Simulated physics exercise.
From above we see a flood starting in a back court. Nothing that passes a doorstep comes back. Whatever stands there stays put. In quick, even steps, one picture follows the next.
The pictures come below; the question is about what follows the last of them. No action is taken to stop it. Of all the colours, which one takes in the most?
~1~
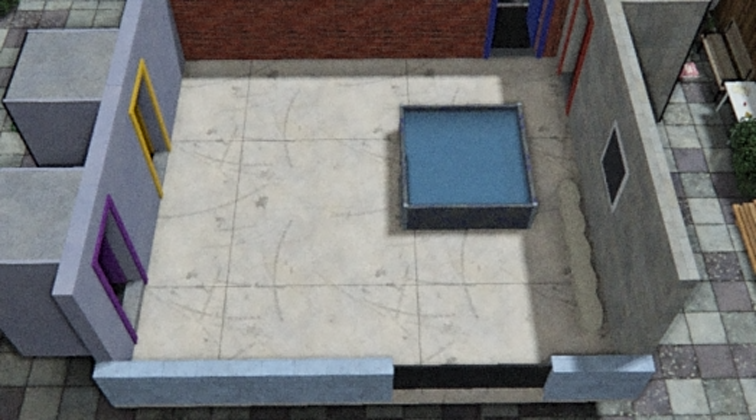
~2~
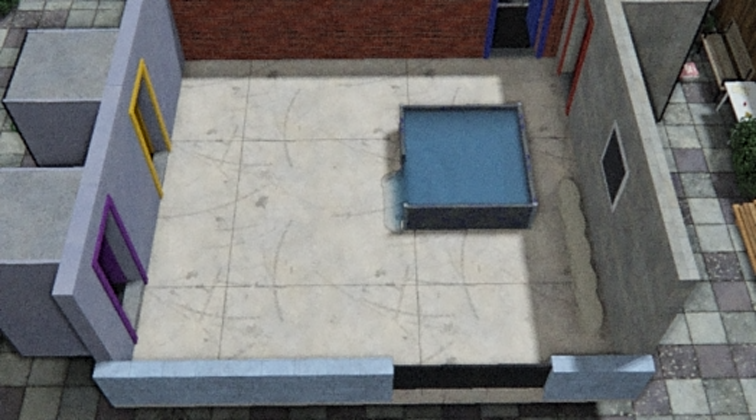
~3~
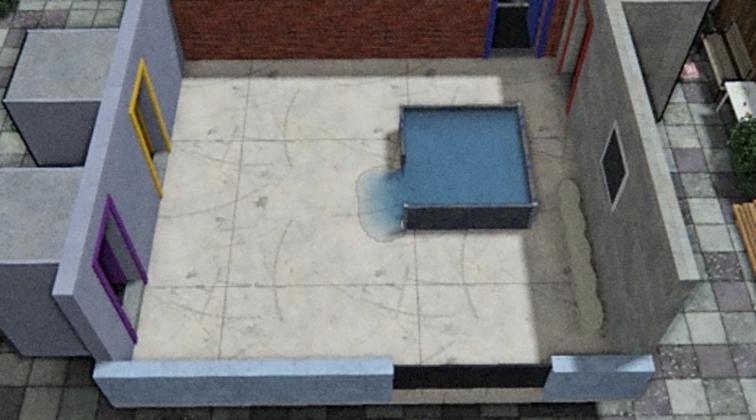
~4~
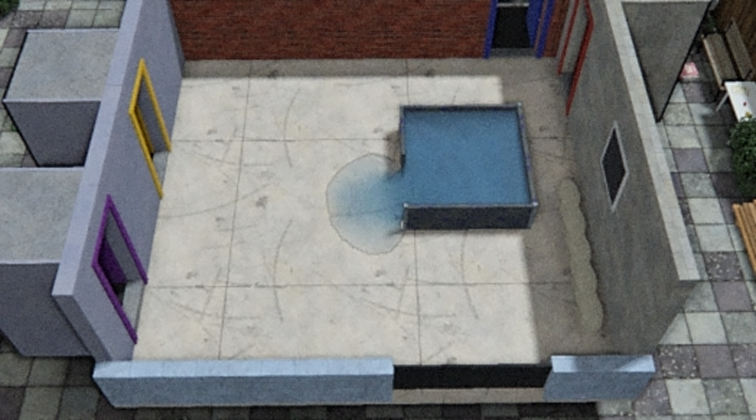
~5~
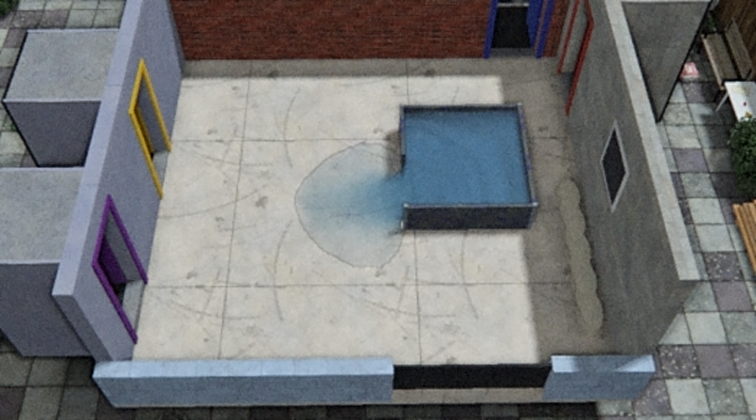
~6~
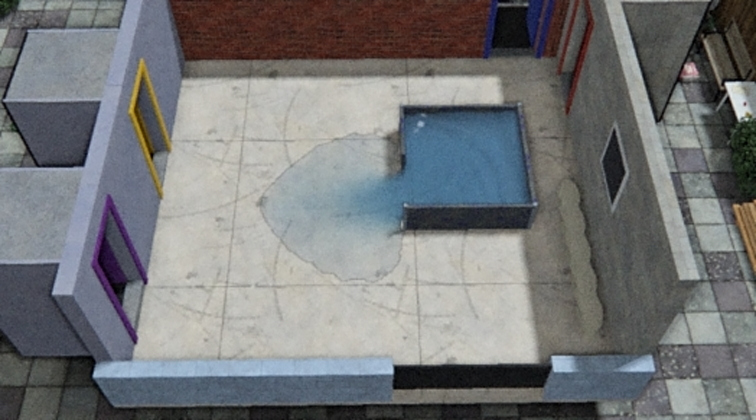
The yellow one.
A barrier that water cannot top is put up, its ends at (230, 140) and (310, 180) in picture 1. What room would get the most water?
I'd say most of it gets in through the door marked yellow.
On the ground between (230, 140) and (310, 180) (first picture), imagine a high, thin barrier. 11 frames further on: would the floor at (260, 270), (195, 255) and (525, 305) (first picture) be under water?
Lab note - three points, in order: Flooding; flooding; no flooding.
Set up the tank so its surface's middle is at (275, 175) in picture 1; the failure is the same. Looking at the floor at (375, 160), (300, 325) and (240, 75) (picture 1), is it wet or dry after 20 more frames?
Log, spots in order: Unwetted / taken by the flood / taken by the flood.
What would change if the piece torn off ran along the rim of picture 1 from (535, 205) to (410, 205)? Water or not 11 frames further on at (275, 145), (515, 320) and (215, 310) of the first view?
Untouched, soaked, untouched.
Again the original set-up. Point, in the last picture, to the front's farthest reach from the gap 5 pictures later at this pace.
Pixel estimate: (155, 238).
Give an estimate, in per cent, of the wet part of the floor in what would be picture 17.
My estimate is roughly 40 percent.
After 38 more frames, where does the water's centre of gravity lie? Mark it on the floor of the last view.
Roughly (317, 213).
A moment on, water covers 25 % of the floor; yellow door not reached, purple door not reached, blue door not reached, red door not reached.
Next, water covers 40 % of the floor; yellow door a trickle in, purple door wet at the sill, nothing in, blue door not reached, red door not reached.
Then, water covers 45 % of the floor; yellow door some in, purple door wet at the sill, nothing in, blue door not reached, red door not reached.
Later, water covers 55 % of the floor; yellow door a lot in, purple door wet at the sill, nothing in, blue door not reached, red door not reached.
In the end, water covers 90 % of the floor; yellow door a lot in, purple door wet at the sill, nothing in, blue door wet at the sill, nothing in, red door not reached; the yellow door has let in the most.
